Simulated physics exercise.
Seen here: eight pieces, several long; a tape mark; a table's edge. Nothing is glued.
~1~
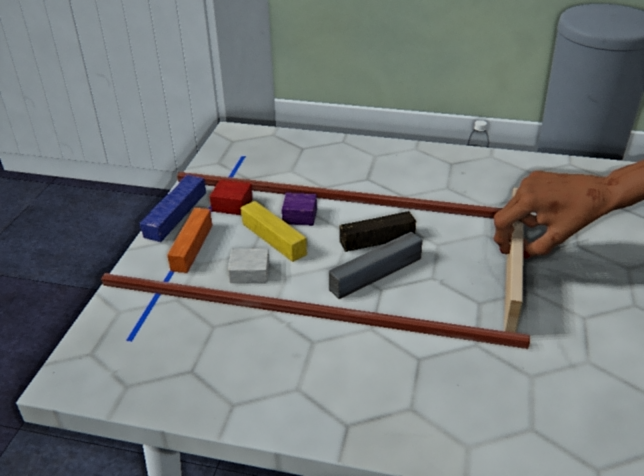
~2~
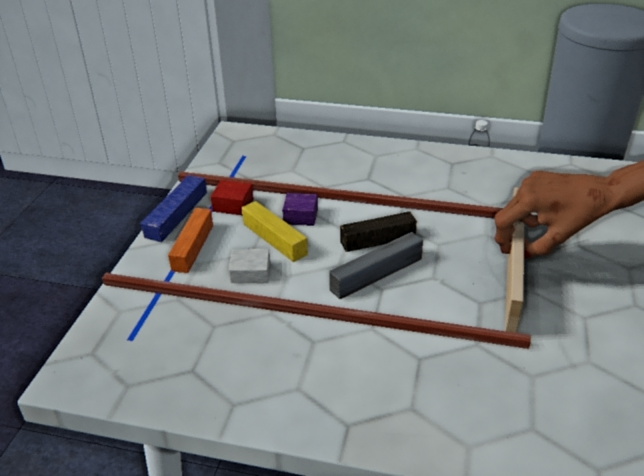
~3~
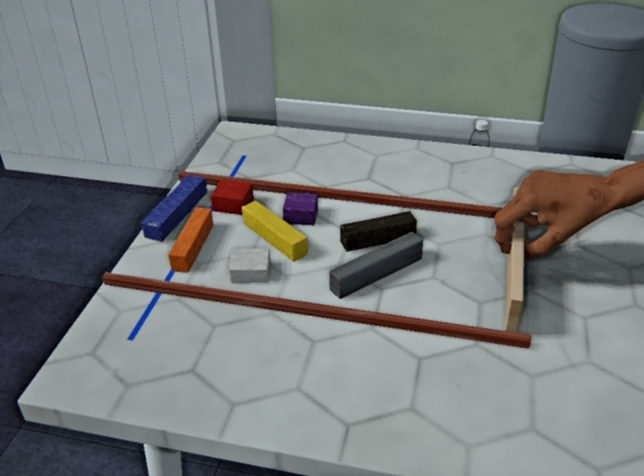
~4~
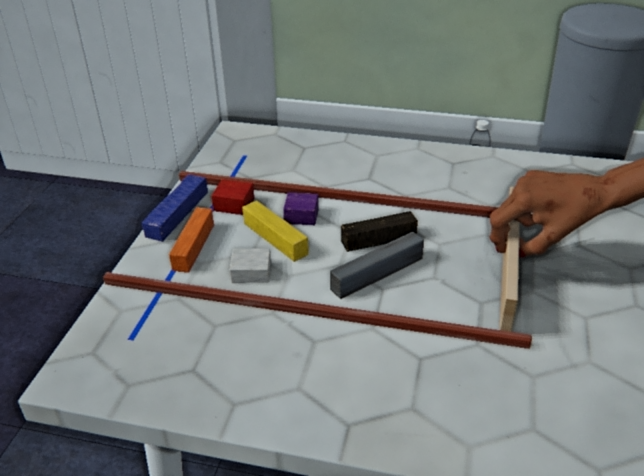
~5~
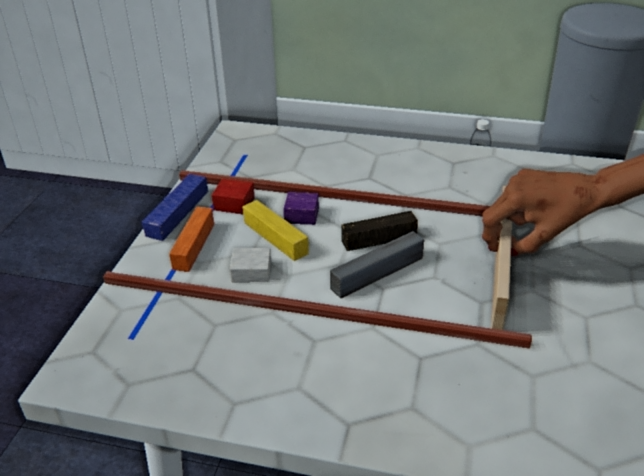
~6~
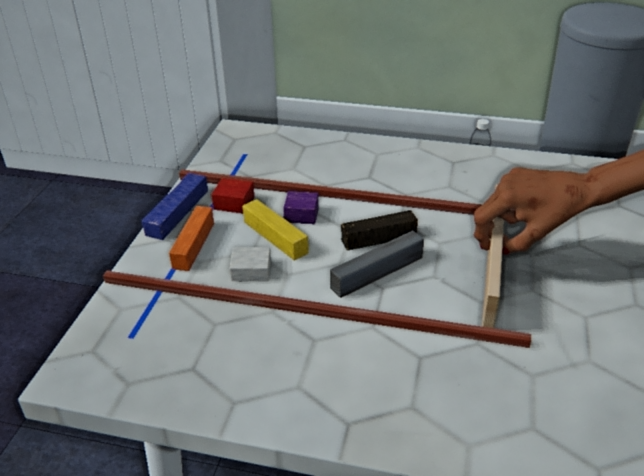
A hand at the right grips a thin pale wooden board standing on edge on a white hexagon-patterned tabletop, seen from above at an angle in a room with green and white walls. Between two reddish-brown rods lie eight blocks: blue, orange and red near a blue line at left, purple, yellow and white mid-table, black and grey farther right. The hand slides the board slightly left, while the blocks and view stay practically still.
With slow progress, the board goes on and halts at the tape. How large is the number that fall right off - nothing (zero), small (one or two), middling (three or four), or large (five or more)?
Middling - three or four.
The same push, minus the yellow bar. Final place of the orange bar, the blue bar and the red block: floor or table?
Result - orange bar: Gone; blue bar: Gone; red block: Gone.
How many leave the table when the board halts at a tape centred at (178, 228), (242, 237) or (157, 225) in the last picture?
Tallies in the order given: 5, 0, 7.
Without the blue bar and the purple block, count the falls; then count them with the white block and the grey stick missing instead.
Try one: 1; try two: 2.
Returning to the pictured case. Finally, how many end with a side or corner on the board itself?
It touches 2.
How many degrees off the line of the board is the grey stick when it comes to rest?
It comes to around 0 degrees.
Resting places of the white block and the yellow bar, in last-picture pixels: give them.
Roughly (138, 262) for the first and roughly (152, 222) for the second.
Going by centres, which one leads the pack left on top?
The yellow bar finishes closest.
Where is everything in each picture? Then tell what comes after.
Blue bar (175, 207); orange bar (191, 239); red block (232, 197); board (514, 256); tape (196, 233), in the first frame.
Orange bar (192, 240); yellow bar (274, 231), in the second frame.
Red block (233, 197); black bar (379, 231), in the third frame.
Blue bar (177, 207); purple block (301, 209), in the fourth frame.
Orange bar (193, 238); grey stick (378, 264), in the fifth frame.
Blue bar (177, 205); orange bar (193, 238); red block (234, 196); board (495, 252); tape (198, 231), in the sixth frame.
Early on, none off yet; blue bar at rest near (177, 205); orange bar at rest near (193, 238); red block at rest near (234, 196).
A while later, none off yet; blue bar travelled a little near (161, 204); orange bar travelled a little near (164, 239); red block travelled about its own width near (193, 191).
Finally, the number that fall off is three or four; lost, red block, orange bar and blue bar.
